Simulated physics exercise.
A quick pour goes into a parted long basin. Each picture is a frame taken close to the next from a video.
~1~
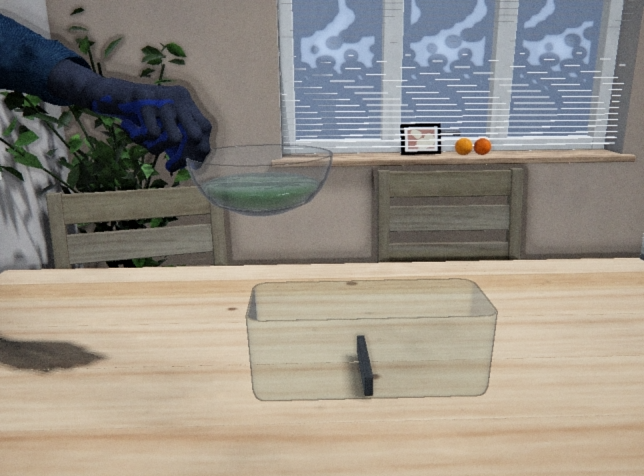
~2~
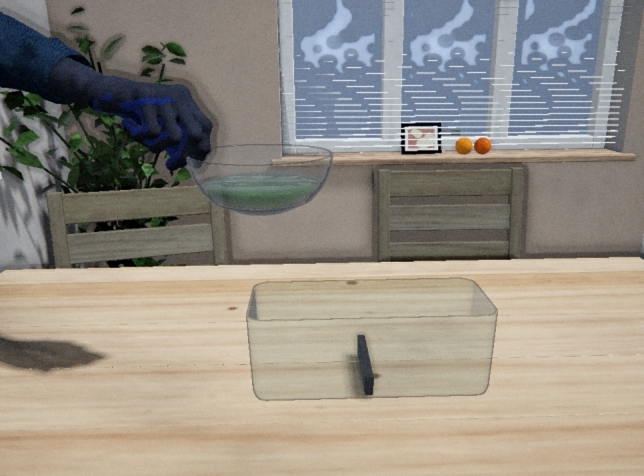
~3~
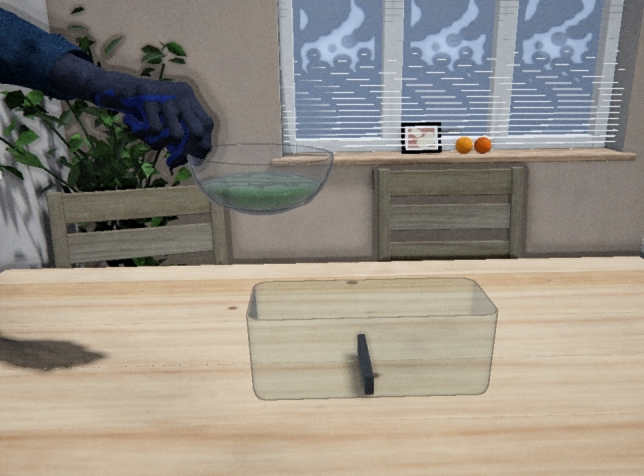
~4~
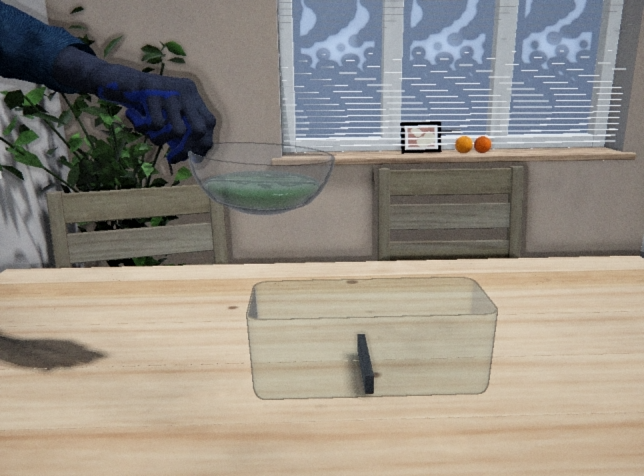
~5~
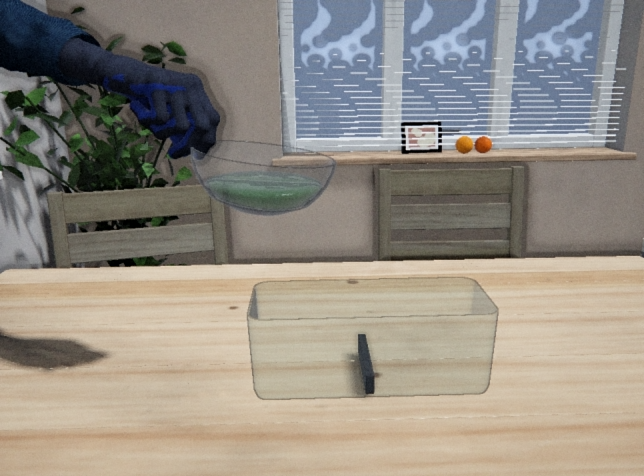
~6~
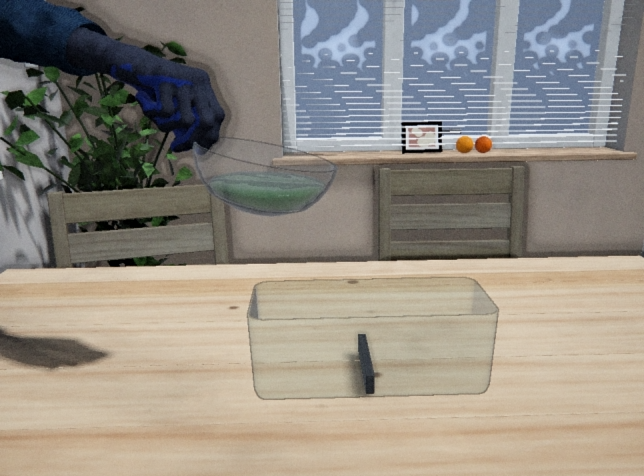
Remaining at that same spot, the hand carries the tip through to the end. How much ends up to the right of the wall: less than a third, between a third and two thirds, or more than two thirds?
I reckon what ends right of the wall lands in the middle band of a third to two thirds.
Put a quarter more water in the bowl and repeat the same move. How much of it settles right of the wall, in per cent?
The share comes to some 55 parts in a hundred.
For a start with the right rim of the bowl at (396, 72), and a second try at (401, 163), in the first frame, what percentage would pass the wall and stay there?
In turn 90 % and 90 %.
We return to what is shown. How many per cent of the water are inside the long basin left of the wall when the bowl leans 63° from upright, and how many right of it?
Left: 5 %. Right: 5 %.
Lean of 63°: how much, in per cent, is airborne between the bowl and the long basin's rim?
About 40 per cent.
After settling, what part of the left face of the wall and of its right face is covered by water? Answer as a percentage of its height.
Roughly 40 percent left, 40 percent right.
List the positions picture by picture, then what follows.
The first frame shows tilt 0°; pouring edge (332, 155); surface from (202, 183) to (321, 181); the long basin's rim runs from (250, 302) to (485, 297); the wall's top is at (365, 356).
The second frame shows tilt 1°; pouring edge (332, 155); surface from (203, 182) to (321, 181).
The third frame shows tilt 2°; pouring edge (333, 156); surface from (203, 181) to (321, 181).
The fourth frame shows tilt 5°; pouring edge (334, 159); surface from (203, 180) to (322, 182).
The fifth frame shows tilt 8°; pouring edge (335, 163); surface from (205, 179) to (324, 183).
The sixth frame shows tilt 12°; pouring edge (336, 169); surface from (208, 179) to (326, 184).
A moment on, the bowl is tipped part way and 54 per cent is still to pour, 3 is left of the wall and 5 right of it.
Next, the bowl is tipped on its side and 4 per cent is still to pour, 34 is left of the wall and 48 right of it.
Then the bowl is tipped on its side and 0 per cent is still to pour, 49 is left of the wall and 50 right of it.
Later the bowl is tipped on its side and 0 per cent is still to pour, 49 is left of the wall and 50 right of it.
In the end 49 per cent lies left of the wall, 50 right of it and 1 outside.
